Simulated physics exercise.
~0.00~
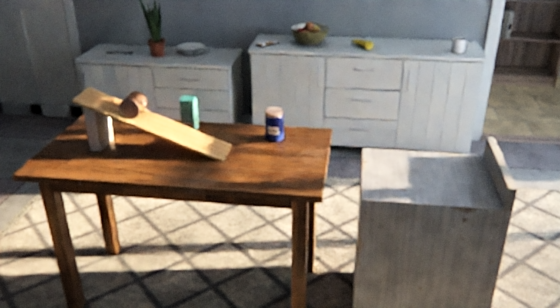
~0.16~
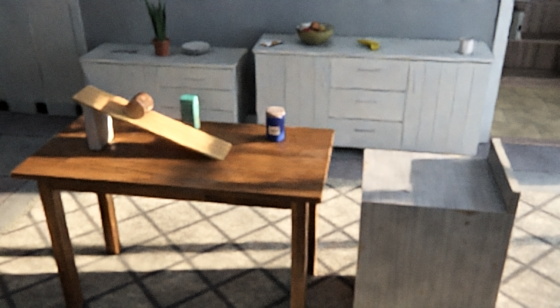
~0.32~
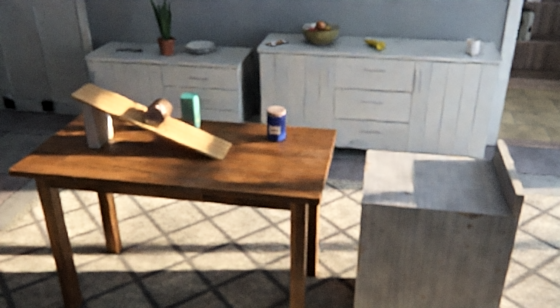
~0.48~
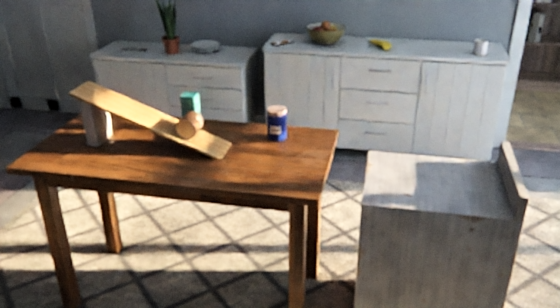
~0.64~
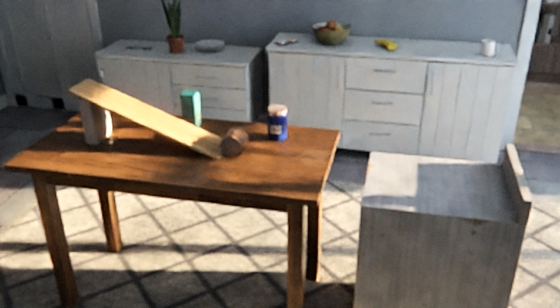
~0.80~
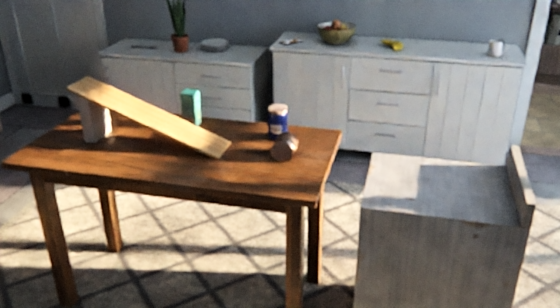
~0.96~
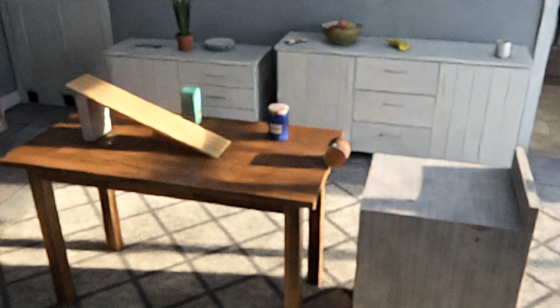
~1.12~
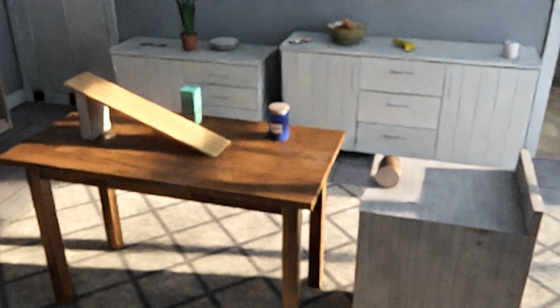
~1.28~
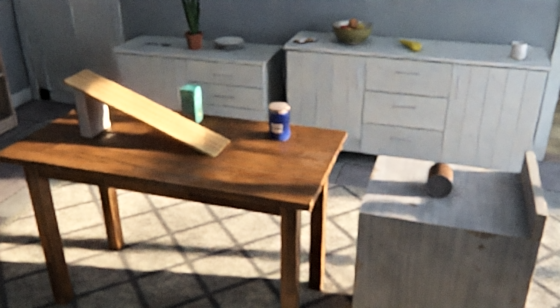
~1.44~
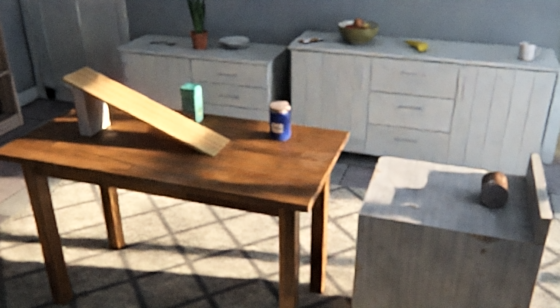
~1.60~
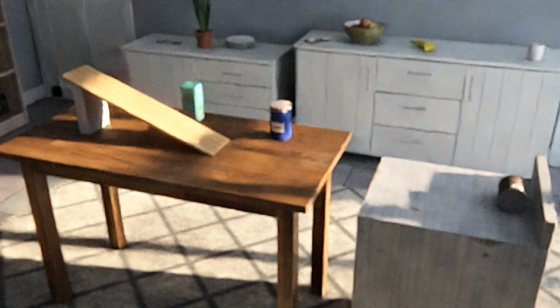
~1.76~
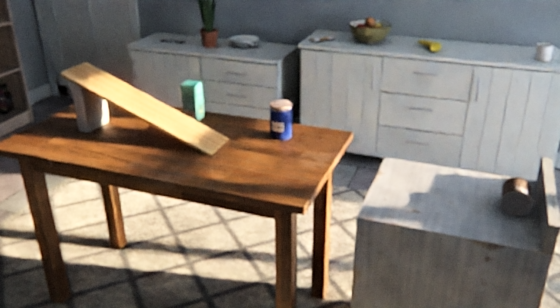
A wooden table stands on a patterned floor in a sunlit room, seen from slightly above, with pale cabinets behind and a lower grey block across a gap to the right. A plank ramp rests on the table's left side with a brown tin near its top, a turquoise carton behind it and a blue jar further right. The tin rolls down the ramp and across the tabletop, passing the jar. It leaves the right edge, crosses the gap and lands on the block. It rolls on to the raised batten at the far end and stops there, while the carton and jar stay put.
